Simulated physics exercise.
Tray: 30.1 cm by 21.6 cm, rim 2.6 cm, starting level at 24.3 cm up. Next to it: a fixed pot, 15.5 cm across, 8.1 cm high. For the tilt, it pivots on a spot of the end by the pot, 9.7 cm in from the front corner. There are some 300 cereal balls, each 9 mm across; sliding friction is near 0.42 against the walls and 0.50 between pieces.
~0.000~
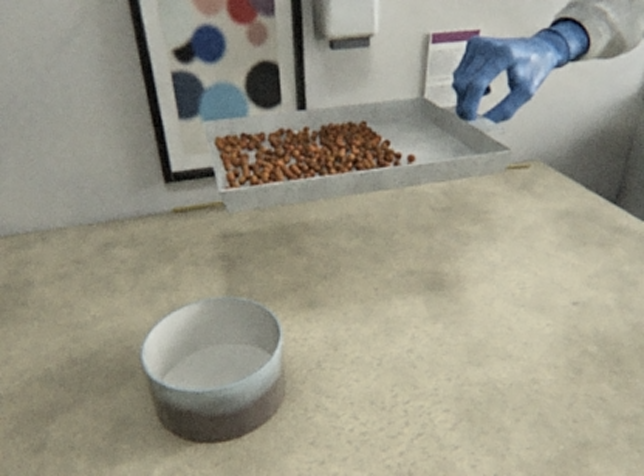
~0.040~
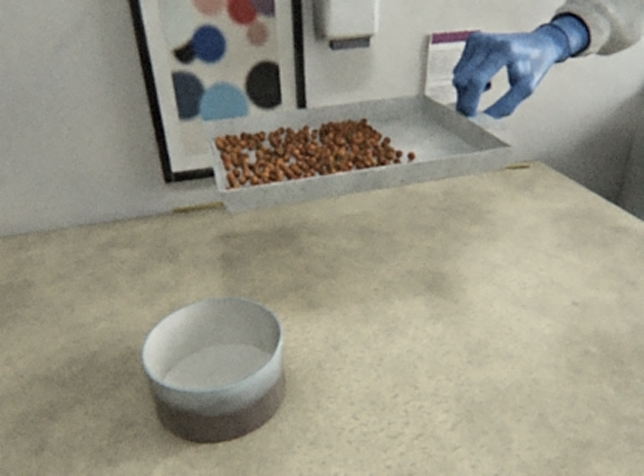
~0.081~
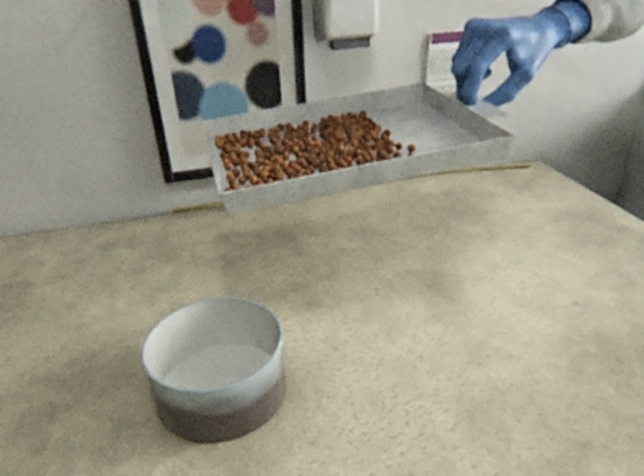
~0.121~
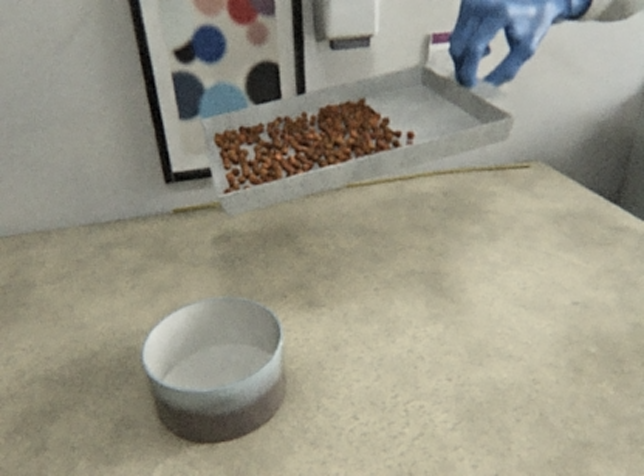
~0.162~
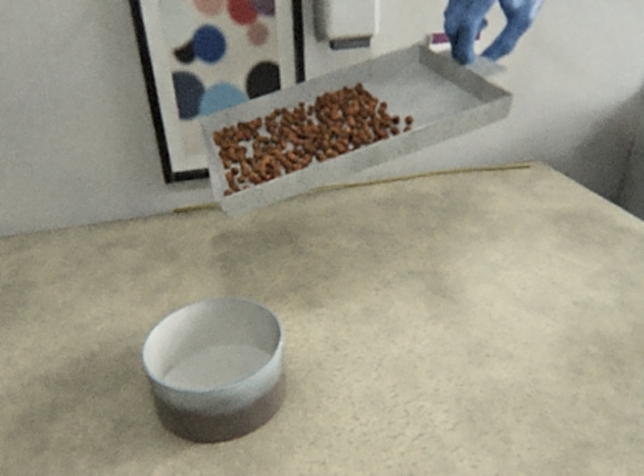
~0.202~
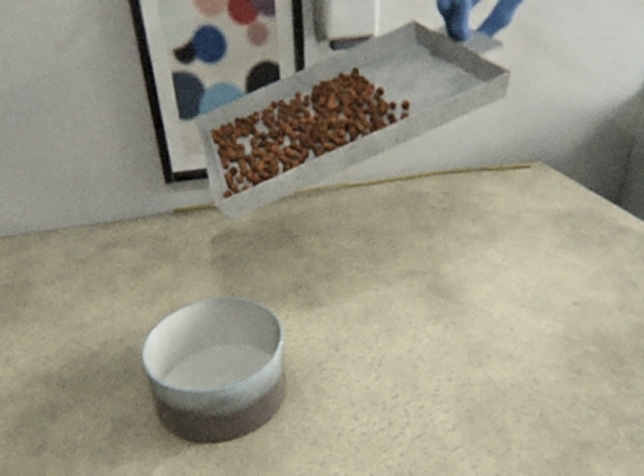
In this clip, a shallow grey tray holding many small reddish-brown pieces starts nearly level above a table with a round pot, then its right end rises beside a blue-gloved hand, tilting the tray down toward the left.
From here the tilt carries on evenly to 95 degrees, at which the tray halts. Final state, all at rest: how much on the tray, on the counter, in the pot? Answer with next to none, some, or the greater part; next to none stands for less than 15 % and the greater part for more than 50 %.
Tray: Next to none; counter: Some; pot: The greater part.
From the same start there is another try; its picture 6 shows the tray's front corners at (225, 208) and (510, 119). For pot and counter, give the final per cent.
Final per cent - pot 95, counter 0.
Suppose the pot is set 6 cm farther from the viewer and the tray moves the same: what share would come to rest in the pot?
Estimated share: Around 65 in a hundred.
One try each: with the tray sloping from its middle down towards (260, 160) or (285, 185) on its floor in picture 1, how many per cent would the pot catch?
The share comes to about 15 in a hundred, then about 100 in a hundred.
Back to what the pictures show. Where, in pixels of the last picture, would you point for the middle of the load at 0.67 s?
The middle of the load should be near (216, 152) then.
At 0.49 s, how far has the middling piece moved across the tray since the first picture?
Around 5 centimetres.
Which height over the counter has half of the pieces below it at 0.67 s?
Some 28 cm above the counter.
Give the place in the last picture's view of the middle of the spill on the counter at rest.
Look close to (132, 351) in the last picture.
After 0.49 s, tilt 57 degrees; the tray holds 100 %, the pot 0 %.
After 0.67 s, tilt 81 degrees; the tray holds 95 %, the pot 0 %.
After 0.98 s, tilt 95 degrees; the tray holds 25 %, the pot 30 %.
At rest (2.0 s), tray 0 %, counter 30 %, pot 70 %.
